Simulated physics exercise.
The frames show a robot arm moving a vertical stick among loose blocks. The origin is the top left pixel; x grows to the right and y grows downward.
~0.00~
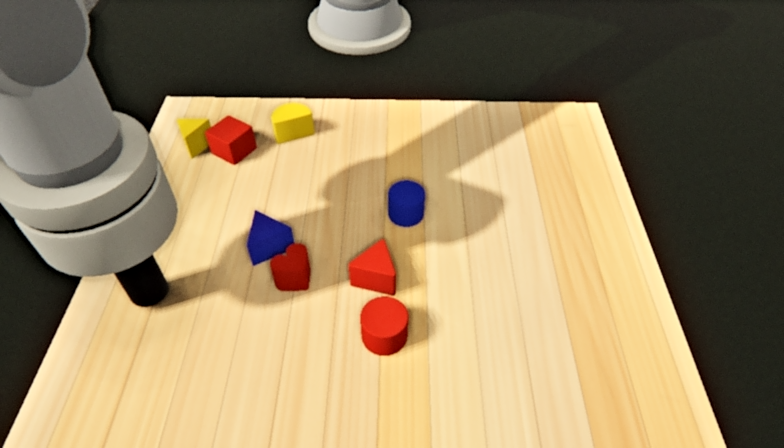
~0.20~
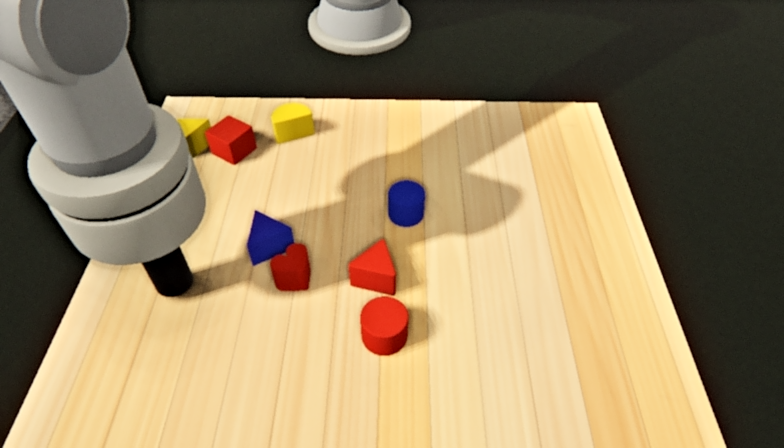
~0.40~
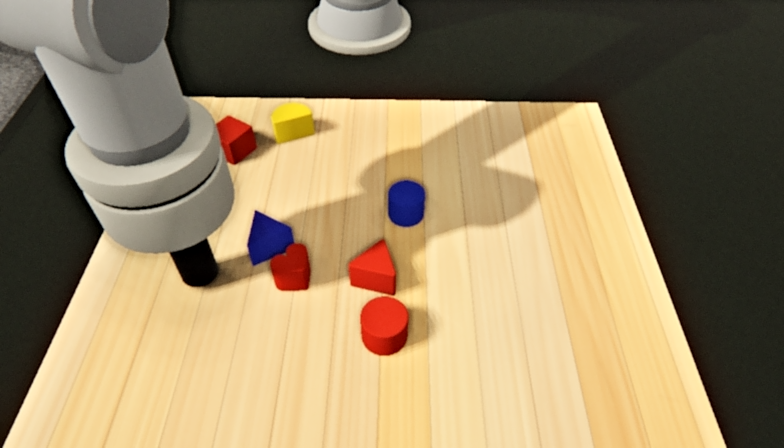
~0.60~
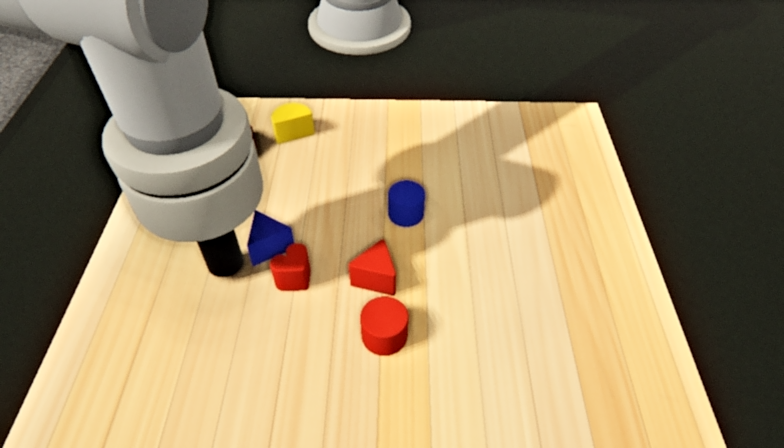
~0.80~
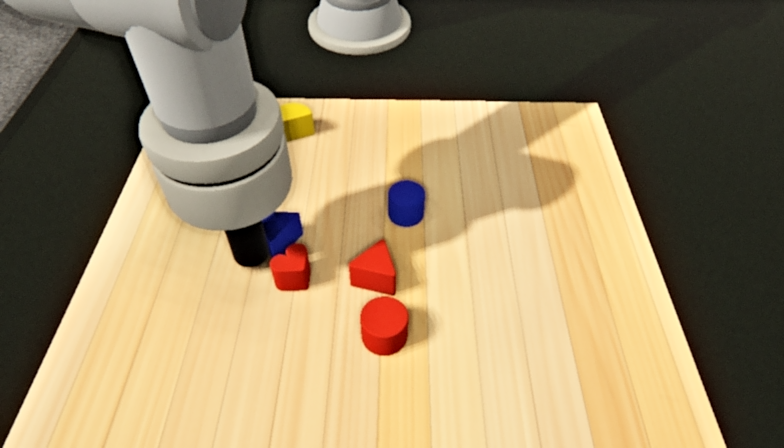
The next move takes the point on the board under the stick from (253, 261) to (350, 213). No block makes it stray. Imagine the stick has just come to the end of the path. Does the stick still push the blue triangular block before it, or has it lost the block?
The blue triangular block is left behind or beside.
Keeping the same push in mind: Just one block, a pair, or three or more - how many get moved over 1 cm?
Here I'd predict a lone block moving more than 1 cm.
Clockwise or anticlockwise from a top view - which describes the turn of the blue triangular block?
From above, it turns counterclockwise.
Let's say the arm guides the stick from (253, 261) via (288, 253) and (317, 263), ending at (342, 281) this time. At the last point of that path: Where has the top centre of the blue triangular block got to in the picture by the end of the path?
Around (300, 209).
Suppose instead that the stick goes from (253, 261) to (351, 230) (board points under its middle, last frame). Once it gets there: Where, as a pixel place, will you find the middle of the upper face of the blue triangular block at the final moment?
In the picture, that point is around (317, 194).
On the path given first. One third of the way, stick (287, 237); blue triangular block (301, 202), turned 40° anticlockwise.
Two thirds of the way, stick (319, 222); blue triangular block (325, 185), turned 65° anticlockwise.
At the end, stick (350, 207); blue triangular block (335, 173), turned 90° anticlockwise; red heart still.
